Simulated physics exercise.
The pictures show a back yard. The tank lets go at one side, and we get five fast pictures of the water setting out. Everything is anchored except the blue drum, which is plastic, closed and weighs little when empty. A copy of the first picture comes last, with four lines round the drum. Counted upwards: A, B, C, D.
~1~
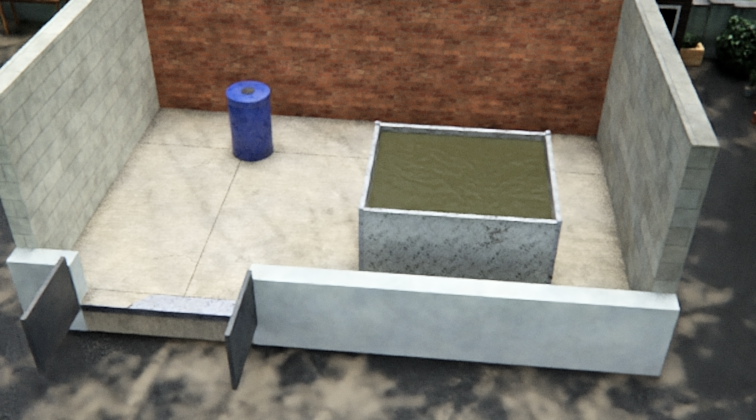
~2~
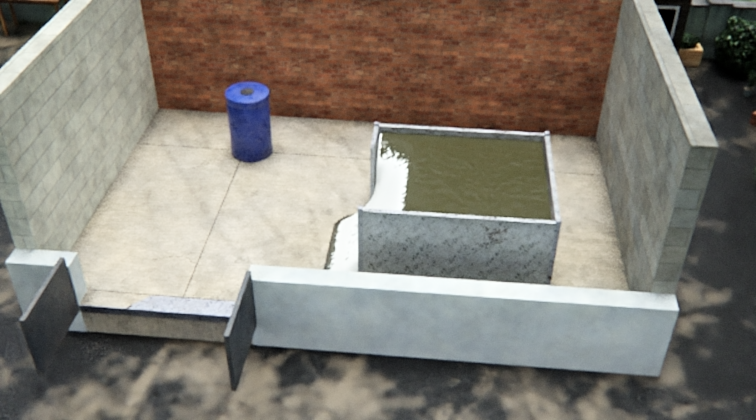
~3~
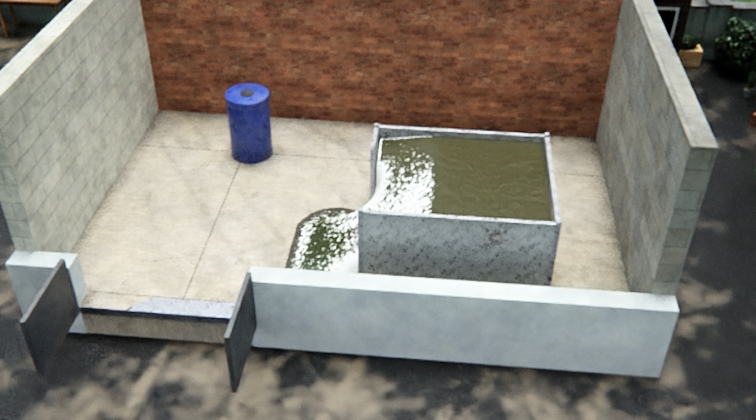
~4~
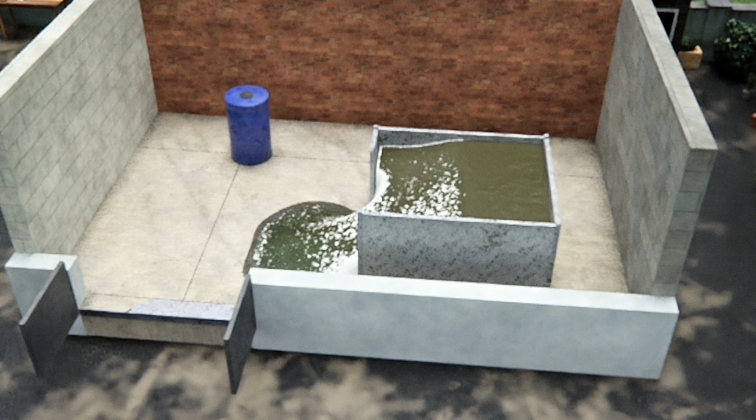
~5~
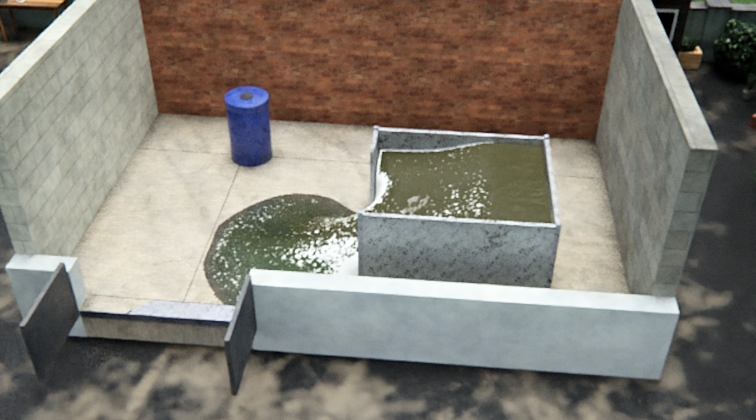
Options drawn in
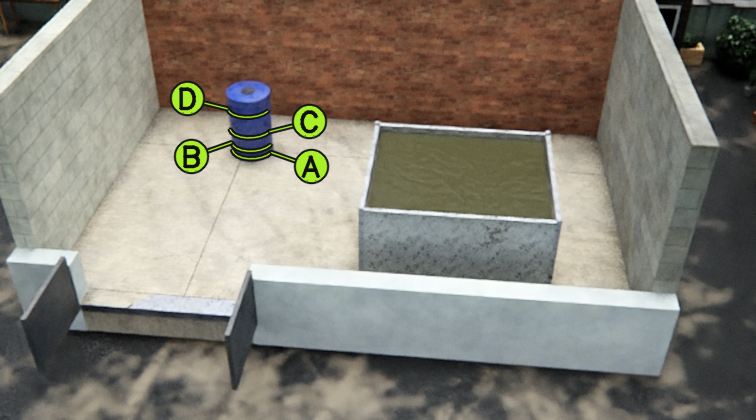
The clip shows a walled yard with a blue drum, an open gate and a full tank of murky green water; water pours from the tank's left side and spreads leftward across the paved ground in a widening, rounded pool.
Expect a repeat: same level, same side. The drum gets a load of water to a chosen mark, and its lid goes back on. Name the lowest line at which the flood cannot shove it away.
Line C.
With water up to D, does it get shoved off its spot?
No, not at all.
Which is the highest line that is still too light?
B it is.
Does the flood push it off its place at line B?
Yes, it does.
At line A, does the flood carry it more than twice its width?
Yes.
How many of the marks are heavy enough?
Two.
In lime, A at (248, 158); B at (247, 151); C at (246, 137); D at (244, 117); from the bottom up A, B, C, D.
Choosing A, it is pushed about 8 times its own width away.
Choosing B, it is pushed about its own width away.
Choosing C, it does not move.
Choosing D, it does not move.
